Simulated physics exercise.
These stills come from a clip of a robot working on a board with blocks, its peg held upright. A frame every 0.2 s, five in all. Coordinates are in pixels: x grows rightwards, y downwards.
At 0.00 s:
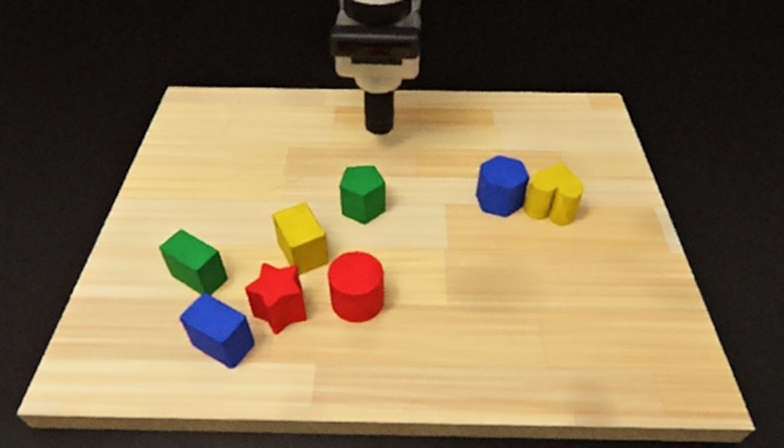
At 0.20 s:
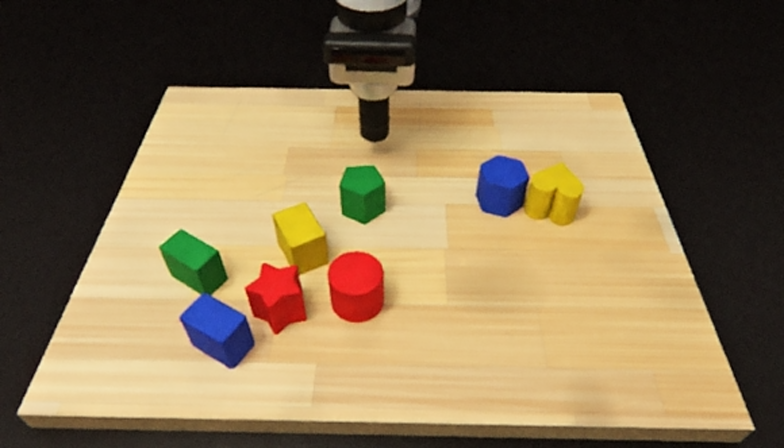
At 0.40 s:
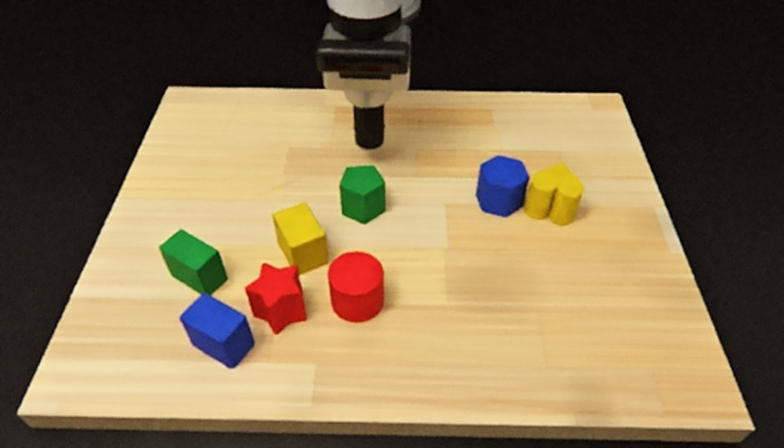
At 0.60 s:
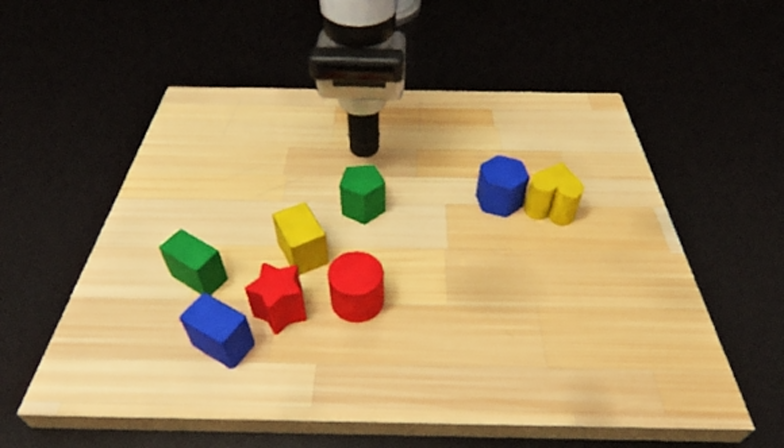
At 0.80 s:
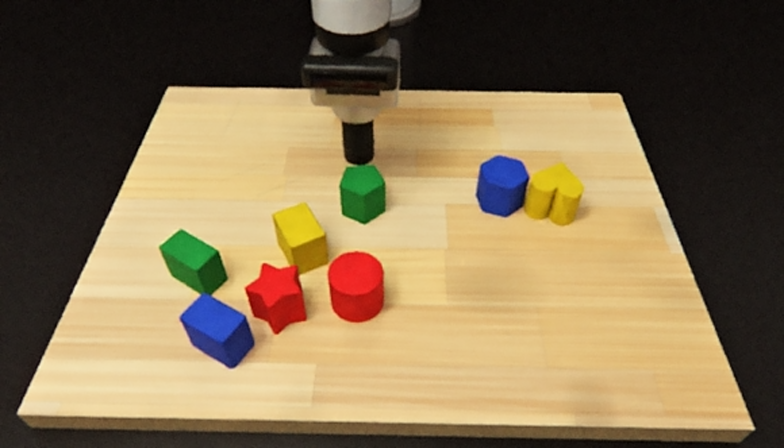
The clip opens on a light wooden board scattered with red, green, blue and yellow blocks, a robot arm's dark peg near the far edge, beyond the green pentagon. The peg moves a short way nearer and slightly left, closing in on the pentagon, while every block stays still.
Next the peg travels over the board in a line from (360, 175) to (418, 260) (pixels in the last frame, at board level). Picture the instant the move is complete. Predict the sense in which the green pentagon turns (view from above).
Rotation: Clockwise.
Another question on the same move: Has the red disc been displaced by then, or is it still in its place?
At the end, its place is the same.
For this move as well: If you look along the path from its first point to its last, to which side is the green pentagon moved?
It slides rightward.
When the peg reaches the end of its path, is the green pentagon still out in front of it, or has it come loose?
The peg will have lost it.
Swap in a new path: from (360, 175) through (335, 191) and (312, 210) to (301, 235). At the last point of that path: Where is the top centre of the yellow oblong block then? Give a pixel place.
My estimate: (294, 241).
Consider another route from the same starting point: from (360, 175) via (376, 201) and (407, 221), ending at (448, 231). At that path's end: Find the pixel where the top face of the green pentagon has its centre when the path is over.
The middle of the upper face of the green pentagon will lie at about (366, 203) in the picture.
The first path, step by step. One third of the way, peg (378, 183); green pentagon (363, 195), turned 35° clockwise.
Two thirds of the way, peg (397, 211); green pentagon (363, 212), turned 70° clockwise.
At the end, peg (419, 242); red disc not moved; green pentagon (363, 212), turned 70° clockwise.
